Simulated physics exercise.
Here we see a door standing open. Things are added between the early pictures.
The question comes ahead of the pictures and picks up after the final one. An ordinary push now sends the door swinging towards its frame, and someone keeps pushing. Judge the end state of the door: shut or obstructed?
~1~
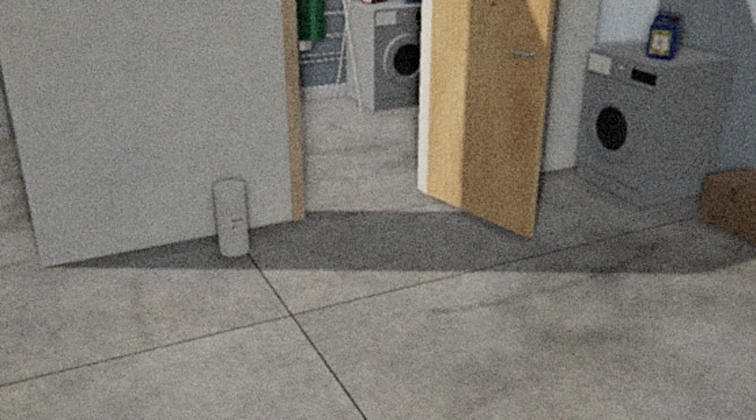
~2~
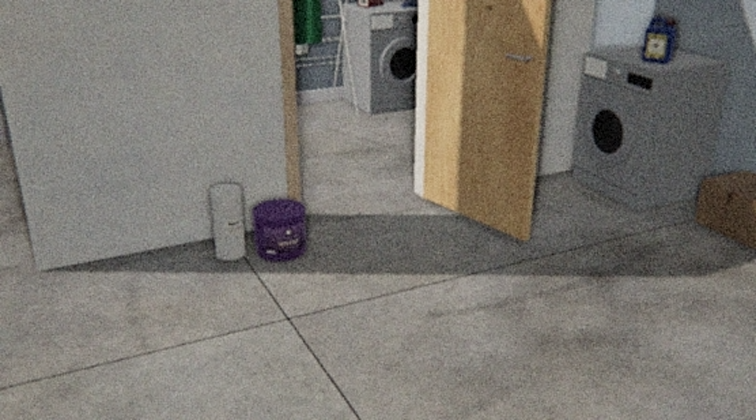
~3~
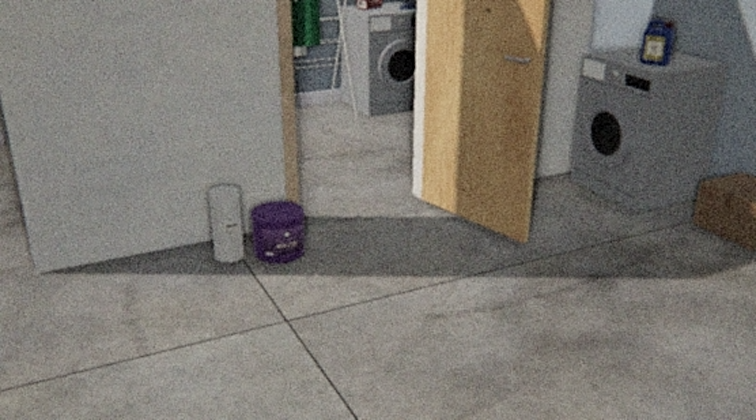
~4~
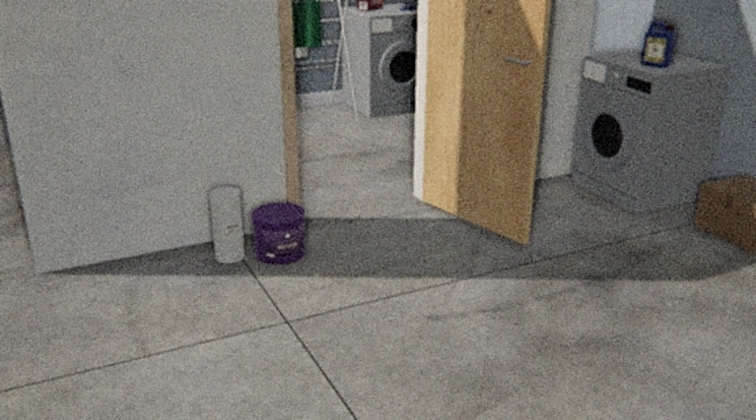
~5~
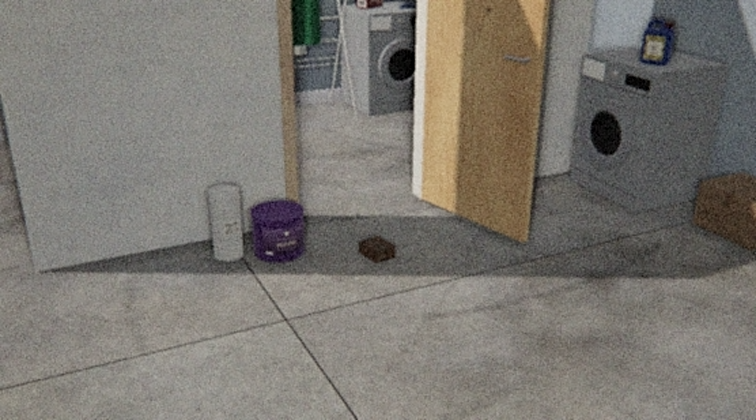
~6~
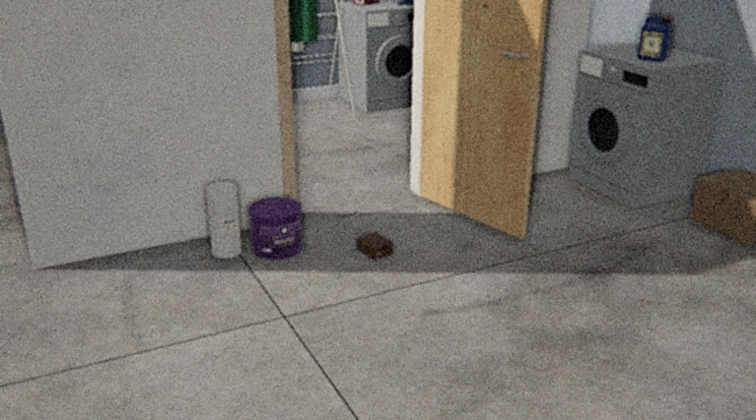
Shut.
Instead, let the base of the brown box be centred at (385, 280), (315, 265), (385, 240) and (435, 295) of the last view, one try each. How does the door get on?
First, it reaches the frame; second, it shuts; third, it jams; fourth, it reaches the frame.
Then, 0.80 s past the last view, door at 76°.
Then, 1.40 s past the last view, door at 41°; brown box displaced about its own width near (347, 242).
Then, 1.60 s past the last view, door at 29°; brown box displaced well along near (322, 239).
Then, 1.80 s past the last view, door at 19°; brown box displaced well along near (306, 232); purple pail displaced a little.
Finally, door at 0°; moved from the start, brown box; the other 2 still in place. Final places as the last picture's camera would see them, brown box near (301, 231).
